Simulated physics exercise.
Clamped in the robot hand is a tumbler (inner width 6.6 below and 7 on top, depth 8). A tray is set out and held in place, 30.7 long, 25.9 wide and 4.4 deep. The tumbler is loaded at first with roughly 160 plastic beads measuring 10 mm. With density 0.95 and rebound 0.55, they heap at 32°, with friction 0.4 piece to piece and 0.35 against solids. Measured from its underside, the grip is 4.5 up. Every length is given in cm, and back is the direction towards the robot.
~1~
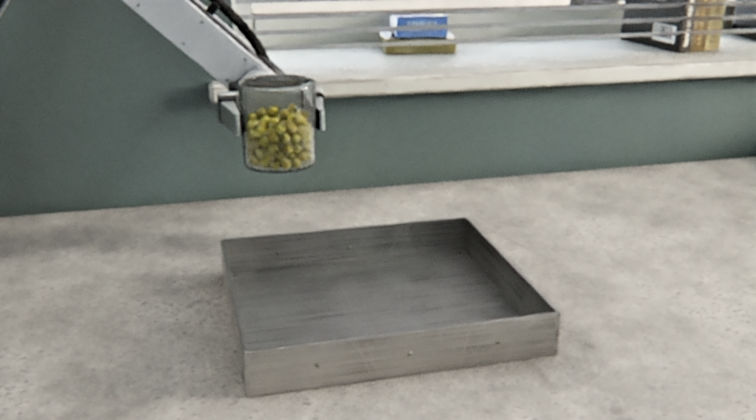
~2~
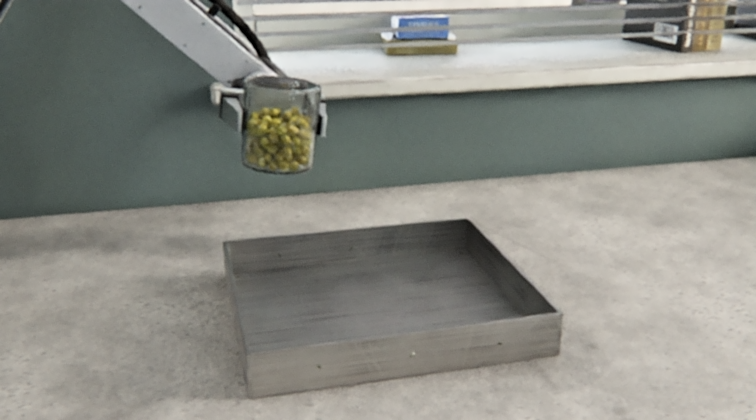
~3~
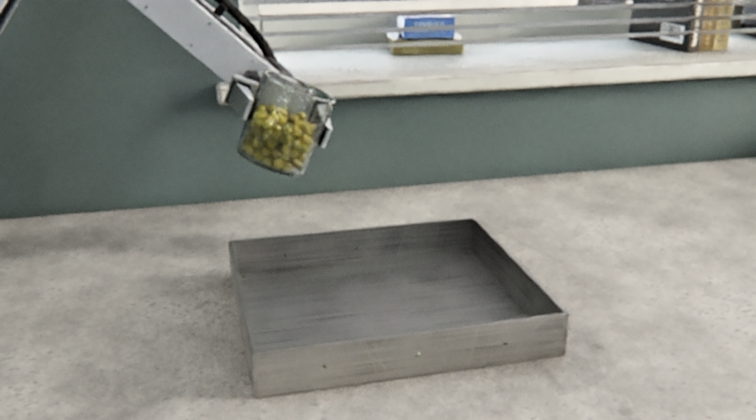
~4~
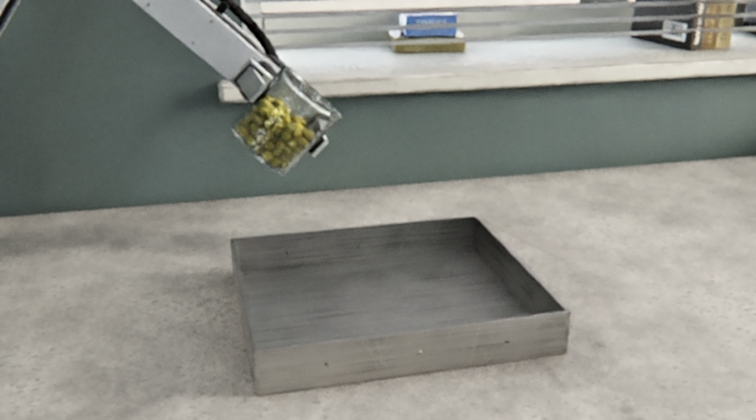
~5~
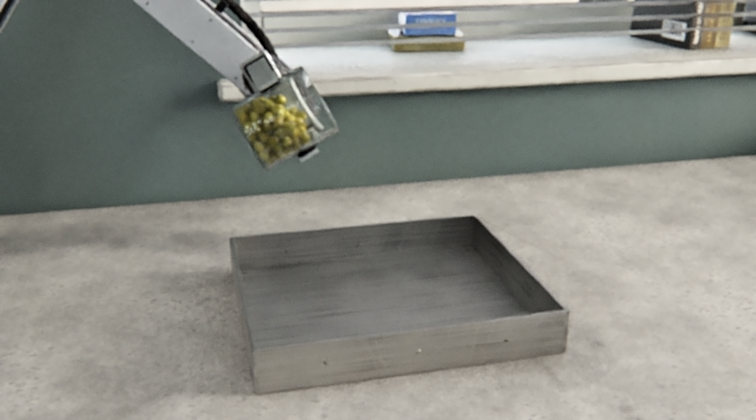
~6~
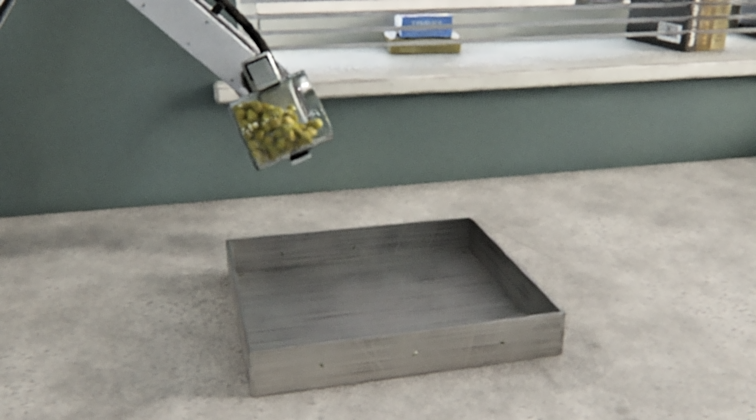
On a grey speckled surface by a green wall, a robot arm tilting a clear tumbler of yellow-green beads above a metal tray.
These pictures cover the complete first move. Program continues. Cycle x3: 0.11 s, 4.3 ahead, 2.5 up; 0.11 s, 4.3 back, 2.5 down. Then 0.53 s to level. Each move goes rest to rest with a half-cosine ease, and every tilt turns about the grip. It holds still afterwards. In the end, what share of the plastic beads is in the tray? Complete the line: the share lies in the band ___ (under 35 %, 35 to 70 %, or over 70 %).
The share lies in the band over 70 %.
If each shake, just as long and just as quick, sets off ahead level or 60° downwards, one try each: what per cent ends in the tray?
Near 65 and 10 percent respectively.
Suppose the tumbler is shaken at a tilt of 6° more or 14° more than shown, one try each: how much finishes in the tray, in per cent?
Roughly 95 per cent on the first try and 100 per cent on the second.
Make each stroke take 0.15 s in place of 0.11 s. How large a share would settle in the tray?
It would come to roughly 60 %.
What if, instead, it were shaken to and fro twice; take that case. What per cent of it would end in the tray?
85 per cent or so.
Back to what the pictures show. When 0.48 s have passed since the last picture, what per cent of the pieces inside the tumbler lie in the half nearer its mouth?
Near 70 %.
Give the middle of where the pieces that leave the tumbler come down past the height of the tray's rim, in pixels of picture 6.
They come down centred close to (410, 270).
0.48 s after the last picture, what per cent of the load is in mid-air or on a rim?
Around 21 per cent of the load.
Then, 0.48 s on, tilted 69° forward, highest piece 22 above the table; 102 in the tray, 23 in the tumbler, 34 in flight or on a rim.
Then, 0.95 s on, tilted 29° forward, highest piece 20 above the table; 146 in the tray, 13 in the tumbler.
Then, 1.39 s on, level, highest piece 21 above the table; 146 in the tray, 13 in the tumbler.
Then, 2.44 s on, level, highest piece 21 above the table; 146 in the tray, 13 in the tumbler.
In the end, 146 in the tray, 13 in the tumbler. That is 92 % in the tray.
